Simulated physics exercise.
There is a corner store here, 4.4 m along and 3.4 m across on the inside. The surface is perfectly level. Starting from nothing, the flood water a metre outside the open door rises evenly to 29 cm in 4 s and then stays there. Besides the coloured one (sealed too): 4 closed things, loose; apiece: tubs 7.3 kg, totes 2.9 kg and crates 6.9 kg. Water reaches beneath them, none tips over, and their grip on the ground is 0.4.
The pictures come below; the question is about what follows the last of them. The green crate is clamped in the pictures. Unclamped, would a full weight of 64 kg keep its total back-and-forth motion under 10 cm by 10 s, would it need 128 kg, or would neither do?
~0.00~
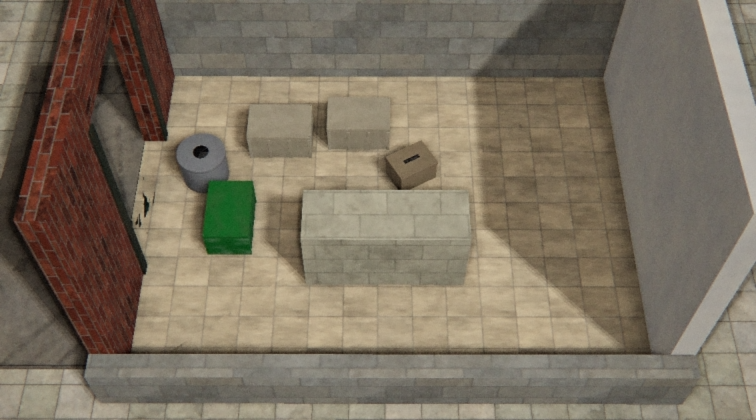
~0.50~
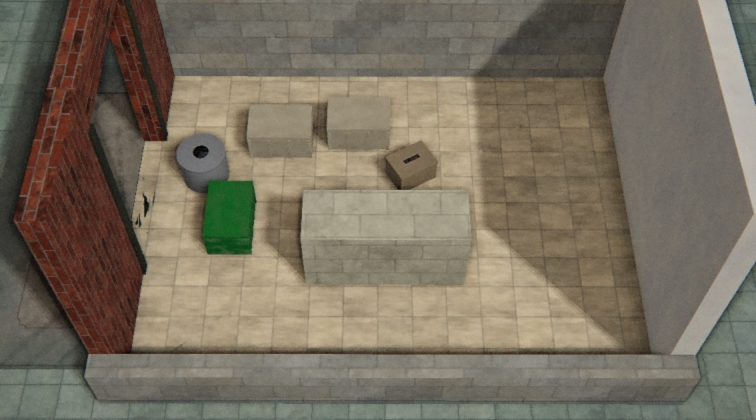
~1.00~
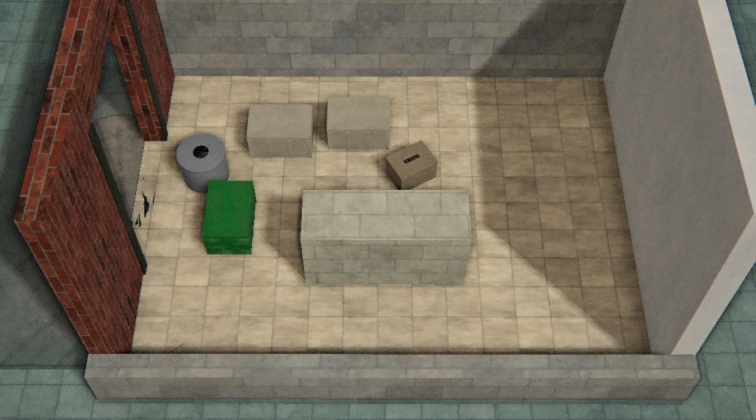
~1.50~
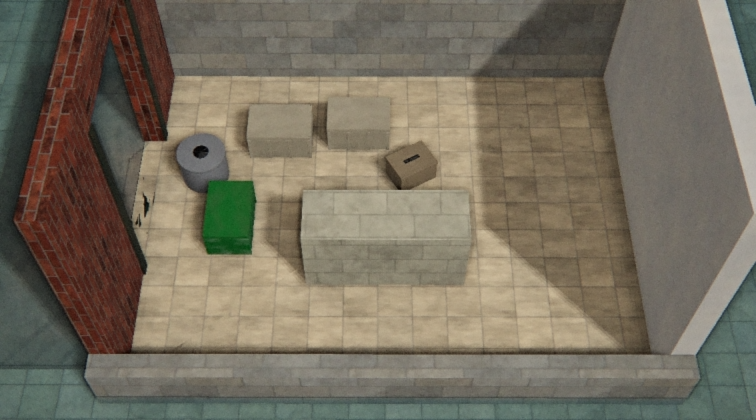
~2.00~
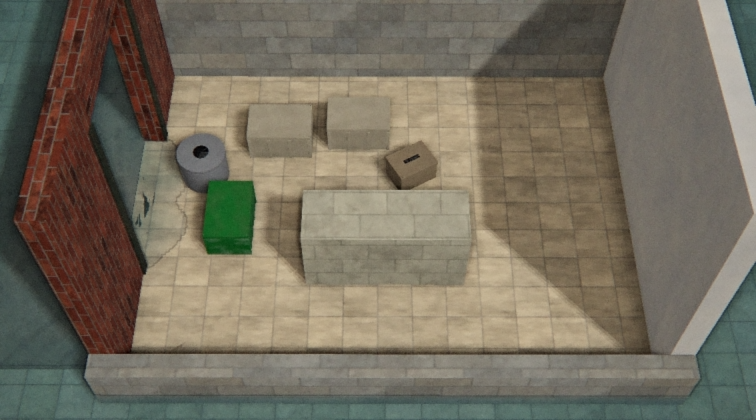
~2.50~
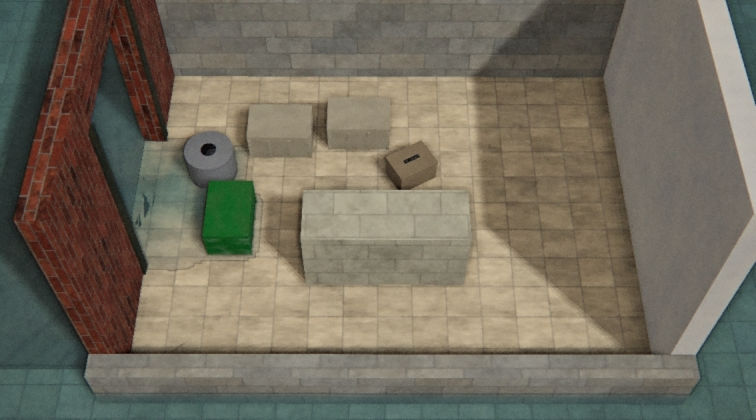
It would need 128 kg.
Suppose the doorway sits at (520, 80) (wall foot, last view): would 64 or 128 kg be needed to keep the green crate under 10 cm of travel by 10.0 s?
Outcome - the lighter pick works.
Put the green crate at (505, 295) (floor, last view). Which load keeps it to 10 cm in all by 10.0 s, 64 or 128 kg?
It turns out that both loads succeed.
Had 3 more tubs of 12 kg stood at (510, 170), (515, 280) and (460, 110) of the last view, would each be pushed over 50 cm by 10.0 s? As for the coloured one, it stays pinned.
Result, in turn - exceeds it; exceeds it; exceeds it.
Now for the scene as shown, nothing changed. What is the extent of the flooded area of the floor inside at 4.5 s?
Flooded: Near 7.5 m2.
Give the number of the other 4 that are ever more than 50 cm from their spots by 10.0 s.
I make that 4.
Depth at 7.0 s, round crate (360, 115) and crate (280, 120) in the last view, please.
About 17 and 11 cm.
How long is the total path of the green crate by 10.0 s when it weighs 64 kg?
Adding it all up, something like 50 cm.
After 3.5 s the green crate would be 0 cm from its start with 64 kg and 0 cm from its start with 128 kg; 9 cm of water round it then.
After 4.5 s the green crate would be 11 cm from its start with 64 kg and 0 cm from its start with 128 kg; 10 cm of water round it then.
After 7.0 s the green crate would be 50 cm from its start with 64 kg and 0 cm from its start with 128 kg; 10 cm of water round it then.
After 10.0 s the green crate would be 51 cm from its start with 64 kg and 0 cm from its start with 128 kg; 10 cm of water round it then.
